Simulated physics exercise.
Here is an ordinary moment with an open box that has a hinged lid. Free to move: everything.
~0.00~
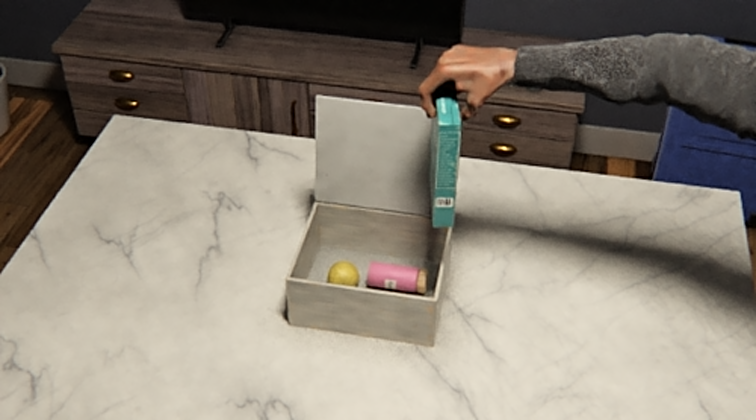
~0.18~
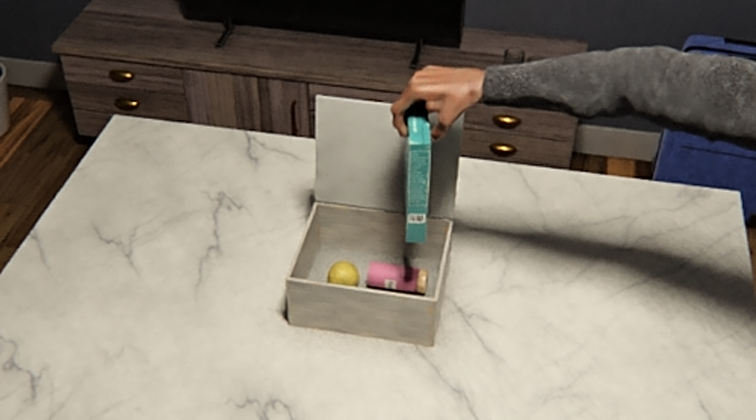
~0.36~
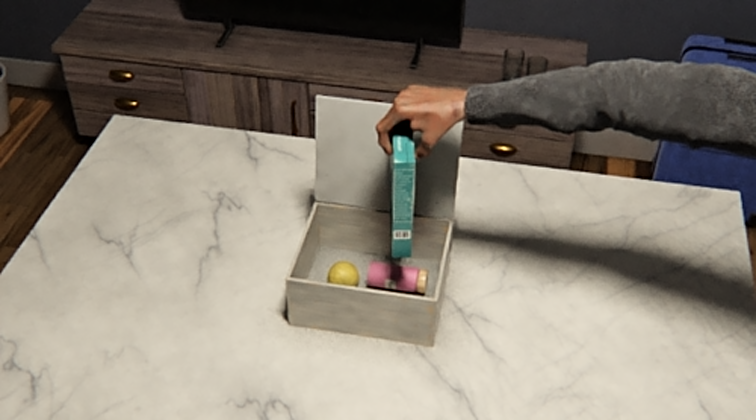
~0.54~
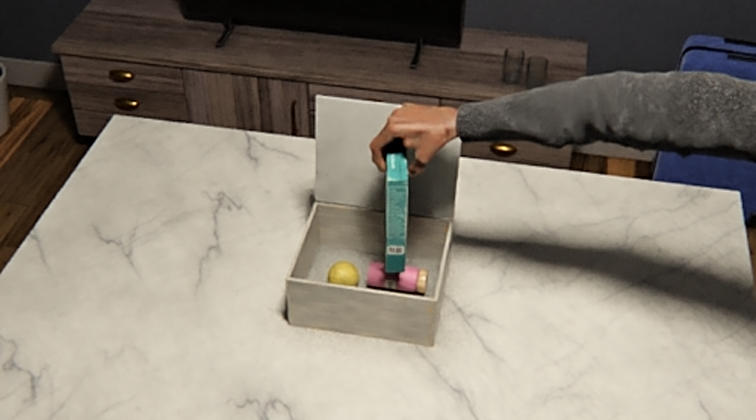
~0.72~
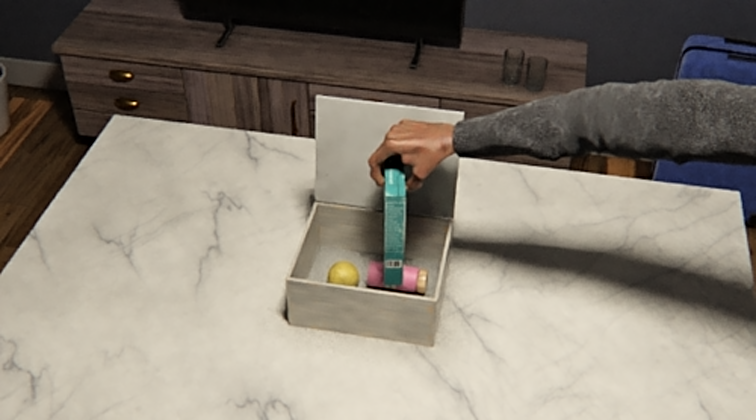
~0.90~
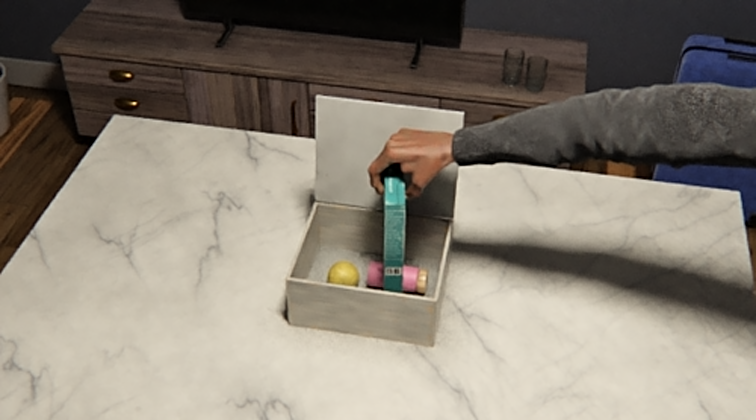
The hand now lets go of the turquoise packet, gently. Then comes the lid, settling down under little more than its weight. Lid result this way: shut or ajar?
Ajar.
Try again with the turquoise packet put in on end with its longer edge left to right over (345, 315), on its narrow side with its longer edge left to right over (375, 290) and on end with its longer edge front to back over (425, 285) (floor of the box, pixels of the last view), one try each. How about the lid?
In case one it remains open, in case two it ends up closed and in case three it remains open.
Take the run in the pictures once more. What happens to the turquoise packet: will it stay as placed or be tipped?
The turquoise packet ends up leaning.
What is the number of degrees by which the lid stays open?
Measured angle - around 40°.
By 2.00 s, lid starting down; turquoise packet tilted by 38° near (389, 255); pink shaker moved a little.
By 2.60 s, lid 53° above the rim; turquoise packet tilted by 38° near (389, 255); pink shaker moved a little.
When it is over (4.7 s), lid 41° above the rim; lying over in the box, turquoise packet; moved from the start, pink shaker; yellow lemon as before. End places, in pixels of the last picture, turquoise packet near (393, 256).
